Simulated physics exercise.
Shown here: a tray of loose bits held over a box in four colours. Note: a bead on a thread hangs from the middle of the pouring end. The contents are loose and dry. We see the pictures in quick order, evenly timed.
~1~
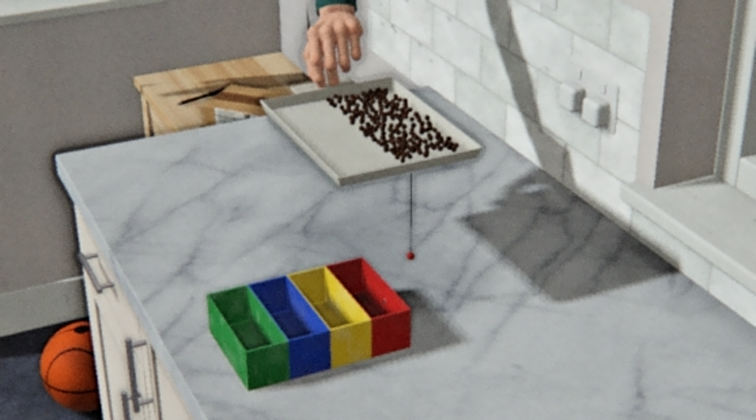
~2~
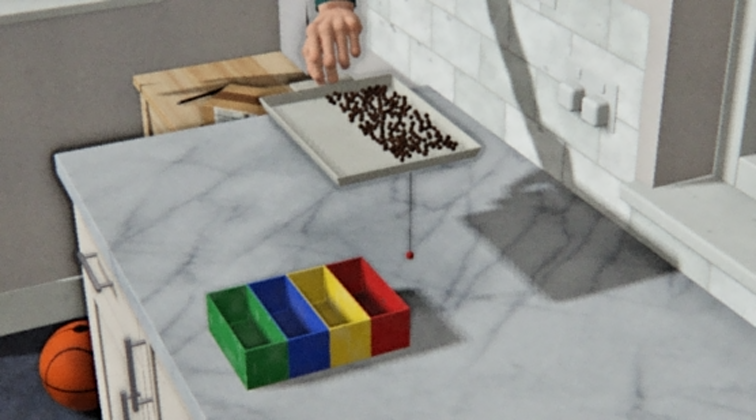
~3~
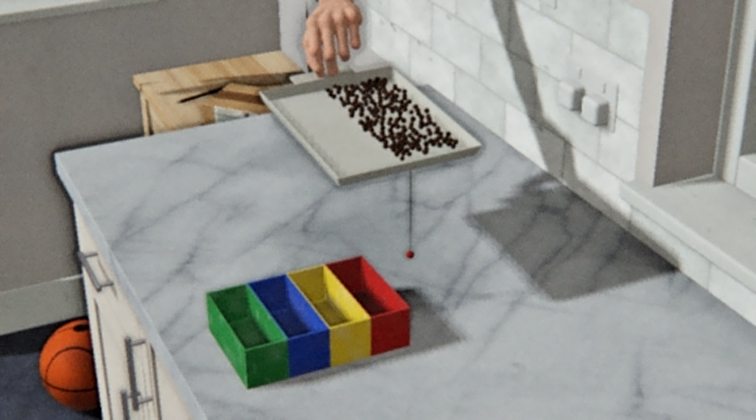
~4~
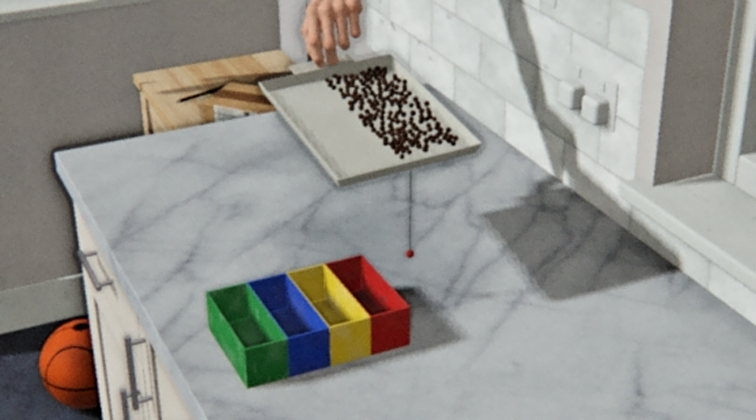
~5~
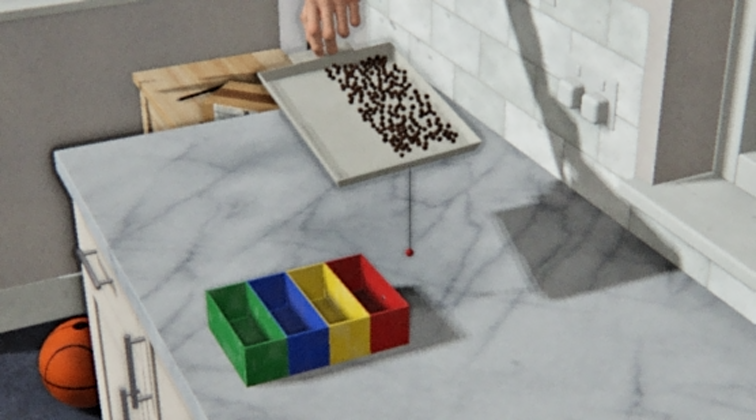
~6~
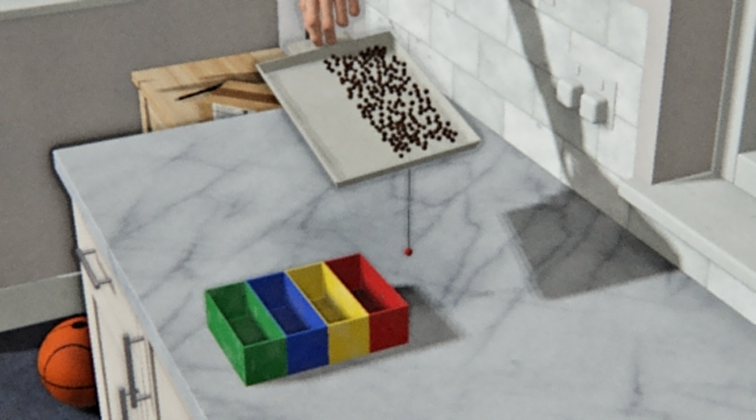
A hand raised the far end of a tray of small dark berries little by little, tilting it toward its near left corner, while the berries barely shifted above a counter holding a four-coloured box.
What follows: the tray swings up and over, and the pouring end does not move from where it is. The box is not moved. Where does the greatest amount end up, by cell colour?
In the red cell.
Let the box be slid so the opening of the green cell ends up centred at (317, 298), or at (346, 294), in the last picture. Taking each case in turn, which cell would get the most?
Try 1 - the cell in blue. Try 2 - green.
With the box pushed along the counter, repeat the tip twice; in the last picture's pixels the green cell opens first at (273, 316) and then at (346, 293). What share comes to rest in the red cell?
Trial 1 about 30 %, trial 2 about 0 %.
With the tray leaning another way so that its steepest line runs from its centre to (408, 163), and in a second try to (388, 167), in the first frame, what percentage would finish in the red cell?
Respectively 0 and 40 in a hundred.
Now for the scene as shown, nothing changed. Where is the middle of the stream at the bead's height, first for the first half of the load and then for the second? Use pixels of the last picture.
Around (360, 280) and then (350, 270).
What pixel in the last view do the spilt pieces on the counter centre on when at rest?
It centres at roughly (414, 315).
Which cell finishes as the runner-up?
Second comes the cell in yellow.
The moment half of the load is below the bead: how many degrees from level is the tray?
That would be about 85 degrees from level.
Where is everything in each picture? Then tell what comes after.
In the first frame, corners of the pouring end (340, 175) and (477, 147), level; middle of the load (384, 120), allspice berries; bead on its thread (411, 256); green cell (268, 362); blue cell (310, 351); yellow cell (351, 340); red cell (391, 329).
In the second frame, corners of the pouring end (340, 175) and (476, 146), level; middle of the load (383, 118).
In the third frame, corners of the pouring end (340, 175) and (476, 144), tipped barely, lowest at the left corner; middle of the load (383, 113).
In the fourth frame, corners of the pouring end (340, 176) and (476, 142), tipped a little, lowest at the left corner; middle of the load (383, 106).
In the fifth frame, corners of the pouring end (340, 177) and (476, 140), tipped a little, lowest at the left corner; middle of the load (383, 99).
In the sixth frame, corners of the pouring end (339, 178) and (475, 138), tipped a little, lowest at the left corner; middle of the load (382, 94); green cell (265, 358); blue cell (308, 347); yellow cell (349, 336); red cell (388, 325).
Just after the last frame, tray tipped steeply; the larger part on the tray; about a tenth in the yellow cell; about a tenth in the red cell; just a few in the blue cell; about a tenth falling or outside the box.
A moment on, tray tipped right over; about a tenth on the tray; roughly a third in the red cell; roughly a quarter in the yellow cell; just a few in the blue cell; roughly a third falling or outside the box.
Further on, tray tipped past a quarter turn; roughly half in the red cell; roughly a quarter in the yellow cell; just a few in the blue cell; roughly a quarter falling or outside the box.
When it is over, tray tipped past a quarter turn; roughly half in the red cell; roughly a quarter in the yellow cell; just a few in the blue cell; not one in the green cell; roughly a quarter outside the box.
